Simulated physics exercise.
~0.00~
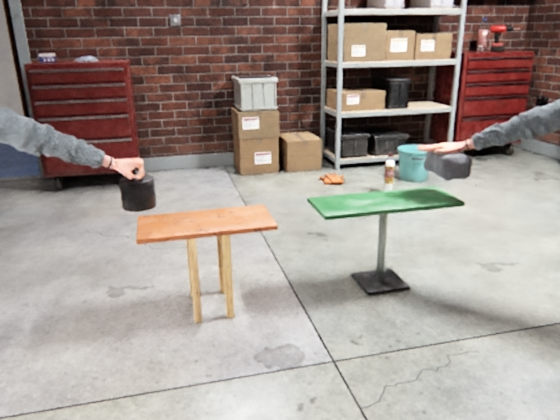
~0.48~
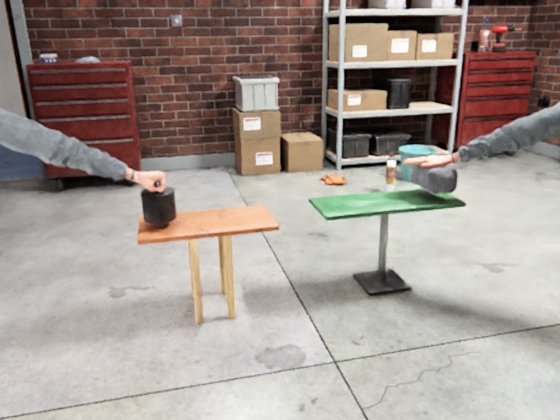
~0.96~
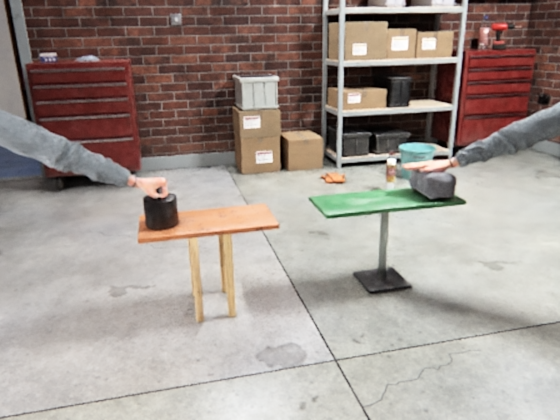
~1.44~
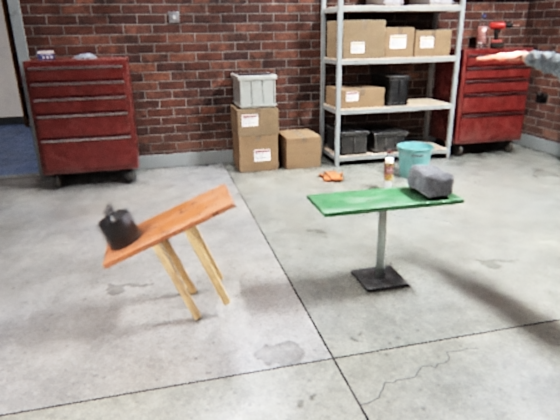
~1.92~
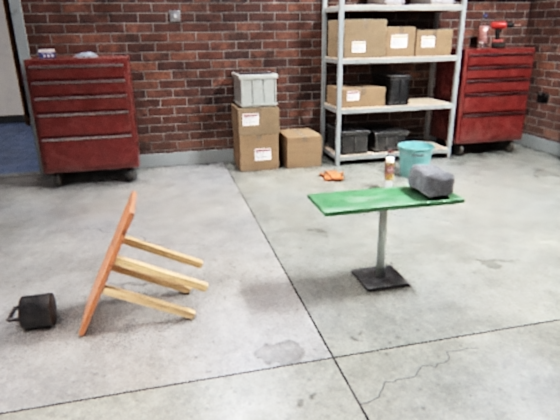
Two hands lowered a dark, round object onto the left end of an orange table and a gray block onto the right end of a green one, then let go; the orange table tipped over onto its side, while the green one stayed upright.
